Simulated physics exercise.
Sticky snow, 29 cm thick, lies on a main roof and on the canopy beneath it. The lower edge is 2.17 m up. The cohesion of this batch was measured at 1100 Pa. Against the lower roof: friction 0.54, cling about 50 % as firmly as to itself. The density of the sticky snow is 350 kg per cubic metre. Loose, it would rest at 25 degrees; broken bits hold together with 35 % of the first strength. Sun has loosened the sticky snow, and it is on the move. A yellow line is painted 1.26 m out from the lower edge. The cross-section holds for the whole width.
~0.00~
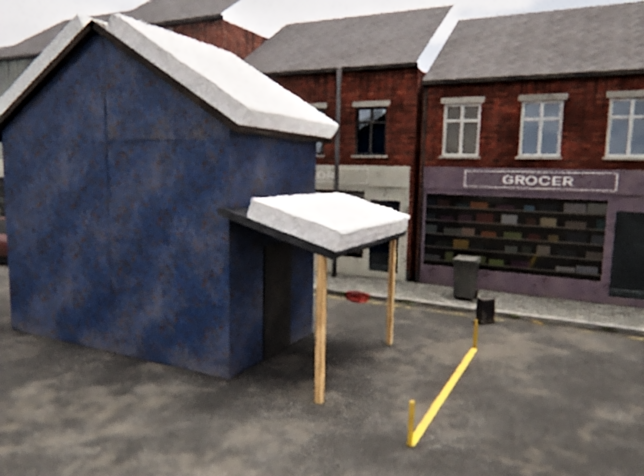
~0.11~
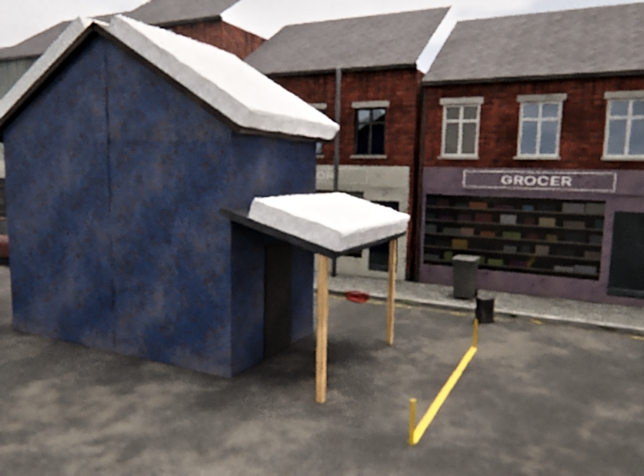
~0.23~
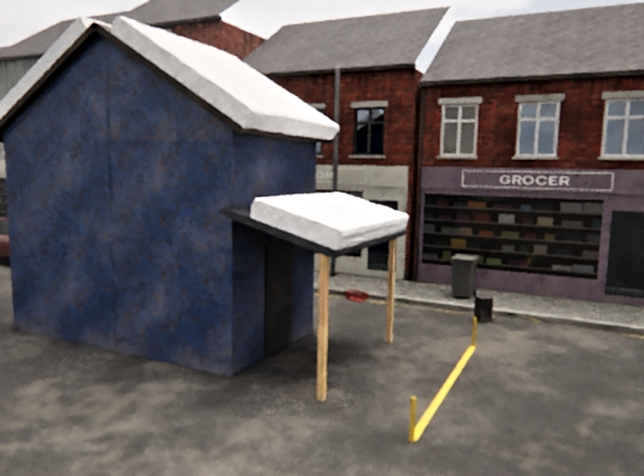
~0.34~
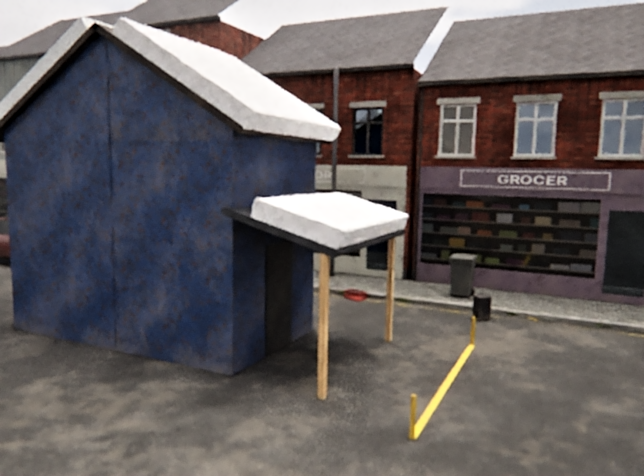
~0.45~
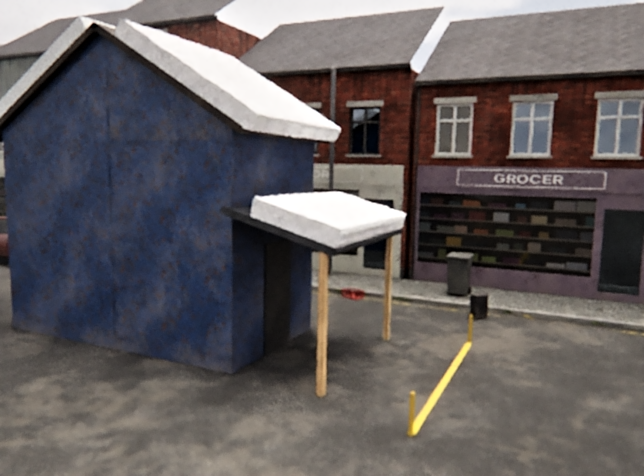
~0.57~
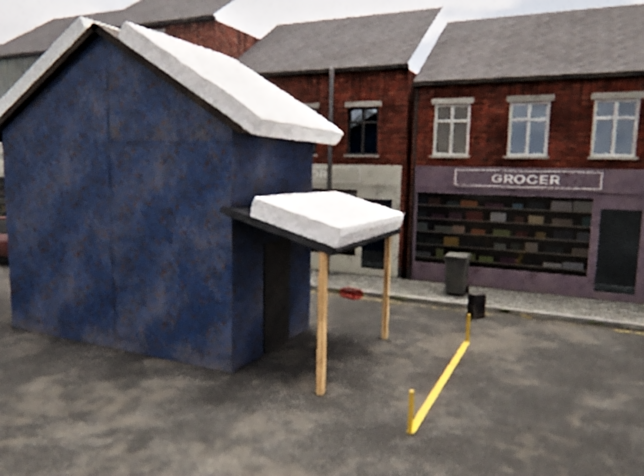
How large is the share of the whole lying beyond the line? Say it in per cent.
It comes to some 28 %.
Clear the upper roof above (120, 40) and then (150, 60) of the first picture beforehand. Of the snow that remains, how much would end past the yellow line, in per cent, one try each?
In that order: 20 %, 8 %.
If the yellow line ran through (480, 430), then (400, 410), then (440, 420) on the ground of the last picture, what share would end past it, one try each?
In turn about 10 %, 35 %, 22 %.
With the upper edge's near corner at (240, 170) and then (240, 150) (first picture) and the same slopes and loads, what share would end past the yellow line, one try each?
In that order: 4 %, 8 %.
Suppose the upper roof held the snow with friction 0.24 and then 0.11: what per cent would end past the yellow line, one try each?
In that order: 45 %, 50 %.
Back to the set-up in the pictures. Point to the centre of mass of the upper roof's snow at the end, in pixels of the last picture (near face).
Around (404, 379).
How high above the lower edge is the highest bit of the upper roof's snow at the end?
About 0.8 m.
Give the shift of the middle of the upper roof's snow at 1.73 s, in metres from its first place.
Roughly 2.2 m.
After 1.10 s, none is below the lower edge and 0 % is past the line.
After 1.73 s, none is below the lower edge and 0 % is past the line.
After 2.37 s, 18 % is below the lower edge and 0 % is past the line.
After 3.00 s, 54 % is below the lower edge and 24 % is past the line.
After 6.00 s, 68 % is below the lower edge and 28 % is past the line.
